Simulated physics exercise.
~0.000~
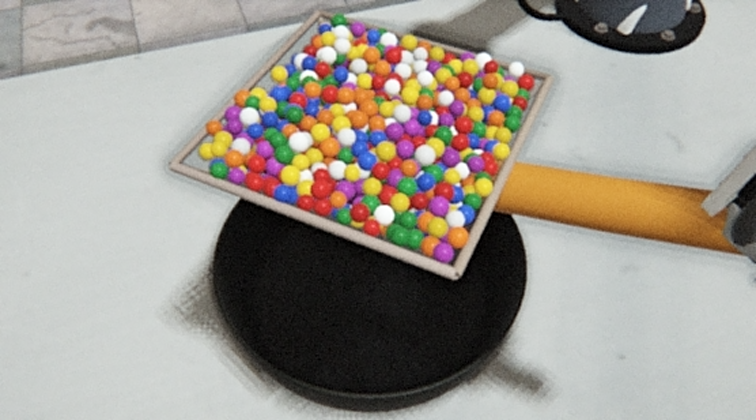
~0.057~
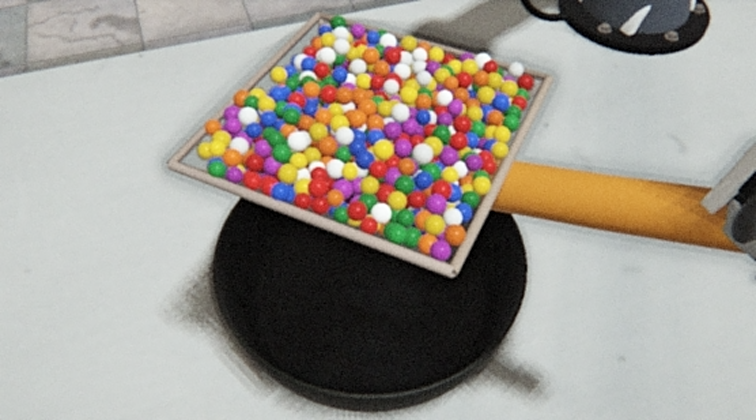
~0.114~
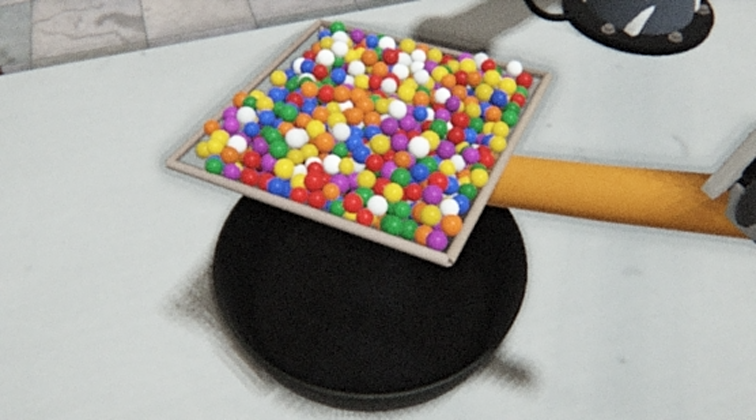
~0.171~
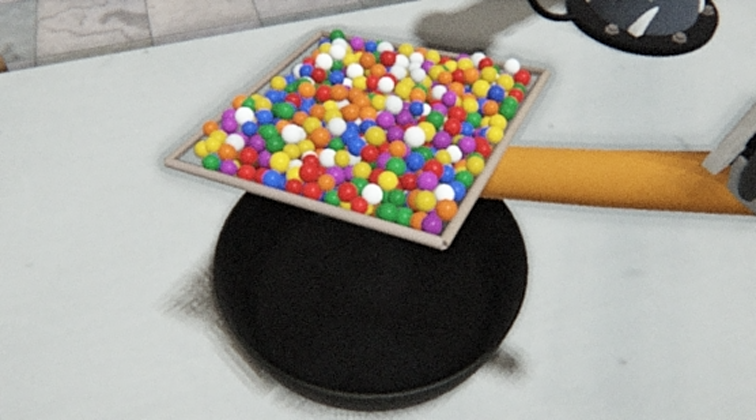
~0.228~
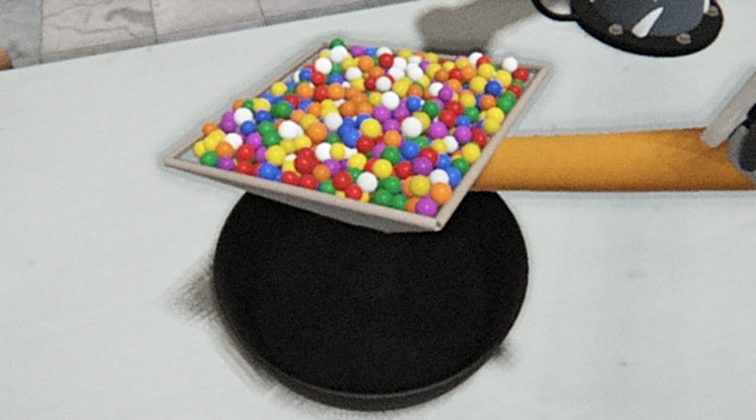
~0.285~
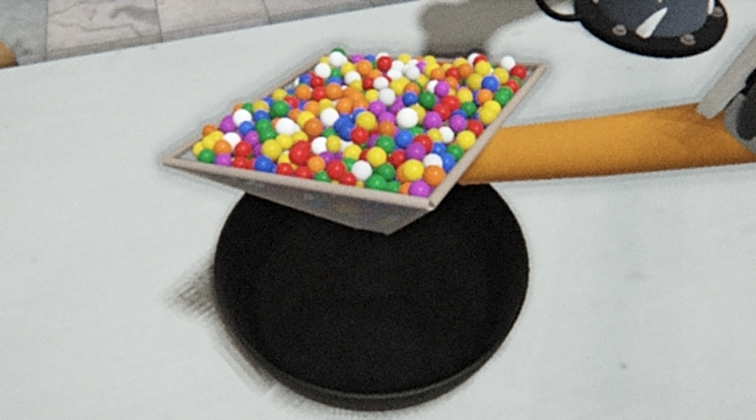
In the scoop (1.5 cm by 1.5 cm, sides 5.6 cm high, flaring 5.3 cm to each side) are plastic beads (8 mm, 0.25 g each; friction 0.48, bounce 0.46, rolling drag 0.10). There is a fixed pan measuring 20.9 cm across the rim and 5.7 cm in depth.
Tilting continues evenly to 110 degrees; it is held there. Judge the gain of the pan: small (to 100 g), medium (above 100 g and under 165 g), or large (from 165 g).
Gain: Large.
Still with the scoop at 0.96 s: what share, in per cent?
It should be holding somewhere around 15 per cent then.
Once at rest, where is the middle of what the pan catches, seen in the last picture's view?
Somewhere about (343, 256) in the final view.
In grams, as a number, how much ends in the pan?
Mass reading, approx.: 220 g.
Then, at 0.65 s, tilt 52 degrees; 1 g in the pan, scoop holds 95 %.
After 0.96 s, tilt 80 degrees; 159 g in the pan, scoop holds 15 %.
After 1.24 s, tilt 105 degrees; 223 g in the pan, scoop holds 0 %.
After 1.51 s, tilt 110 degrees; 223 g in the pan, scoop holds 0 %.
At rest (1.8 s), 223 g in the pan, scoop holds 0 %.
